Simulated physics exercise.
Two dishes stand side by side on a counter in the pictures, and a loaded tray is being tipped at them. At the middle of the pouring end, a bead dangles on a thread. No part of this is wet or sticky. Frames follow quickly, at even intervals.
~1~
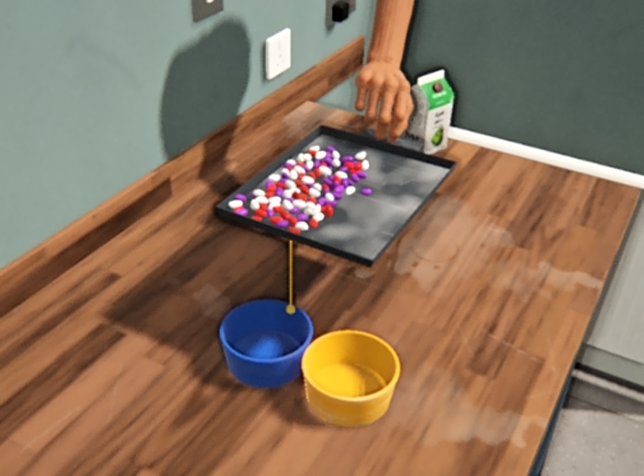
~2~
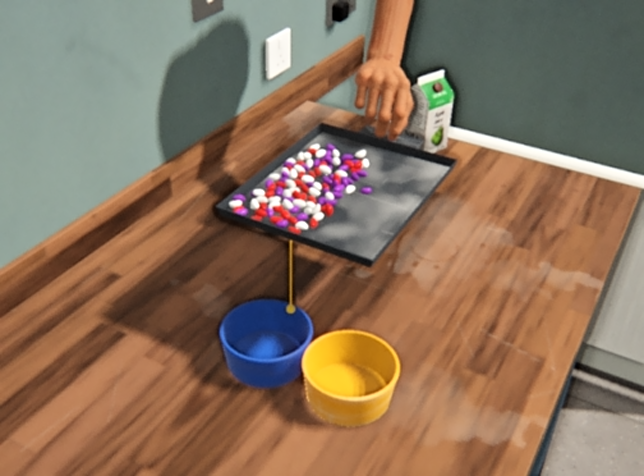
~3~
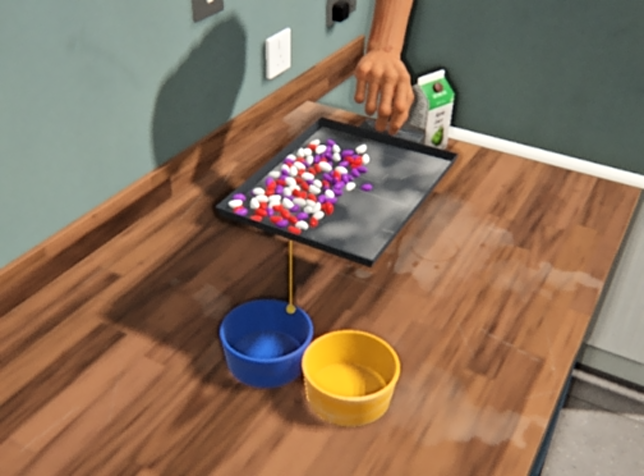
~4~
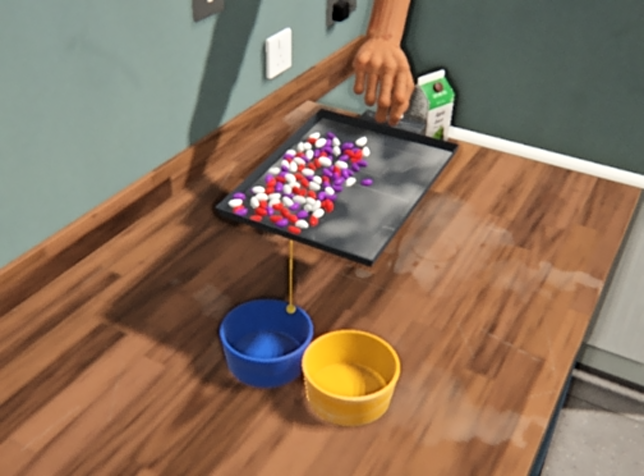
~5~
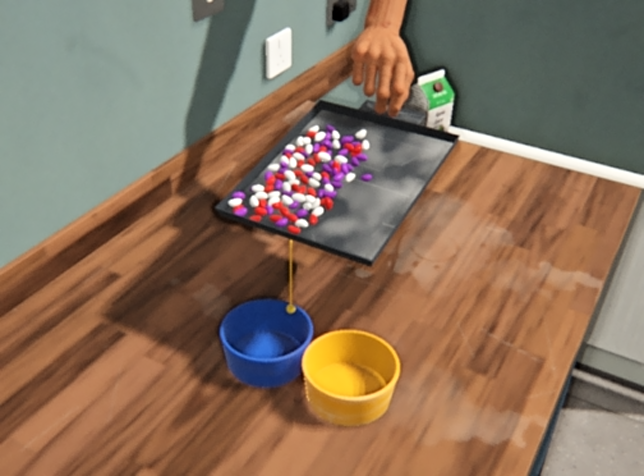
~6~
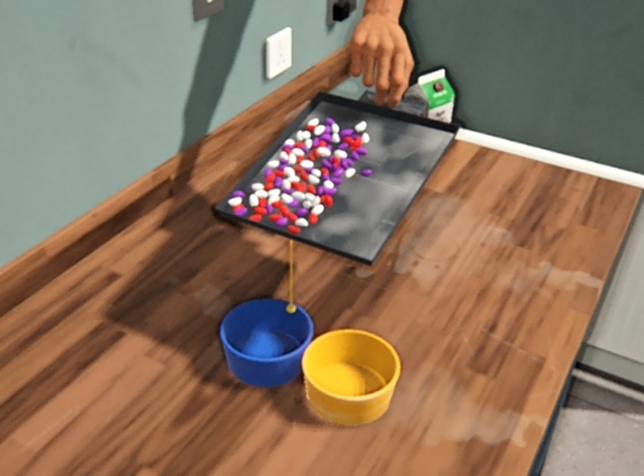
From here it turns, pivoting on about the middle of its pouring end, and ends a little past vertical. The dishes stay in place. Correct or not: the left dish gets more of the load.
Correct.
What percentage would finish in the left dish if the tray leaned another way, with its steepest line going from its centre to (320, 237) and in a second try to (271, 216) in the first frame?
The first comes to 40 %, while the second comes to 30 %.
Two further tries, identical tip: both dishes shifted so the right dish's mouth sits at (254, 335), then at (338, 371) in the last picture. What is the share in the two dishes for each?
First placement near 70 percent, second near 70 percent.
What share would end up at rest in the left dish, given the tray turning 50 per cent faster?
Roughly 50 percent.
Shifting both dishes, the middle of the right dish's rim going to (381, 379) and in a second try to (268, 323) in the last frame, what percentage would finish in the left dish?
First placement: Some 40 %; second placement: Some 20 %.
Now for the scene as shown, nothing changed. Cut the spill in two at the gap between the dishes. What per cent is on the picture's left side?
Estimate: About 100 per cent.
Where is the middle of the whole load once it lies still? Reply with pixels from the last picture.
Near pixel (249, 363).
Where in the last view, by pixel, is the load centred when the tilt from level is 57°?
Somewhere about (273, 189).
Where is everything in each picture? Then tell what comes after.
The first frame shows corners of the pouring end (220, 206) and (371, 258), level; middle of the load (311, 186), jelly beans; left dish (242, 368); right dish (328, 406); bead on its thread (291, 309).
The second frame shows corners of the pouring end (220, 206) and (371, 258), level; middle of the load (311, 185).
The third frame shows corners of the pouring end (220, 206) and (371, 258), tipped barely, level across its low end; middle of the load (311, 182).
The fourth frame shows corners of the pouring end (220, 206) and (371, 258), tipped a little, level across its low end; middle of the load (310, 178).
The fifth frame shows corners of the pouring end (220, 207) and (371, 258), tipped a little, level across its low end; middle of the load (310, 175).
The sixth frame shows corners of the pouring end (220, 207) and (370, 258), tipped a little, level across its low end; middle of the load (310, 171); left dish (242, 367); right dish (328, 406).
Just after the last frame, tray tipped steeply; almost all on the tray; just a few in the right dish.
A moment on, tray tipped right over; roughly two thirds on the tray; just a few in the right dish; just a few in the left dish; just a few outside both; roughly a quarter in the air.
Further on, tray tipped past a quarter turn; about a tenth in the right dish; roughly half in the left dish; roughly half outside both.
When it is over, tray tipped past a quarter turn; about a tenth in the right dish; roughly half in the left dish; roughly half outside both.
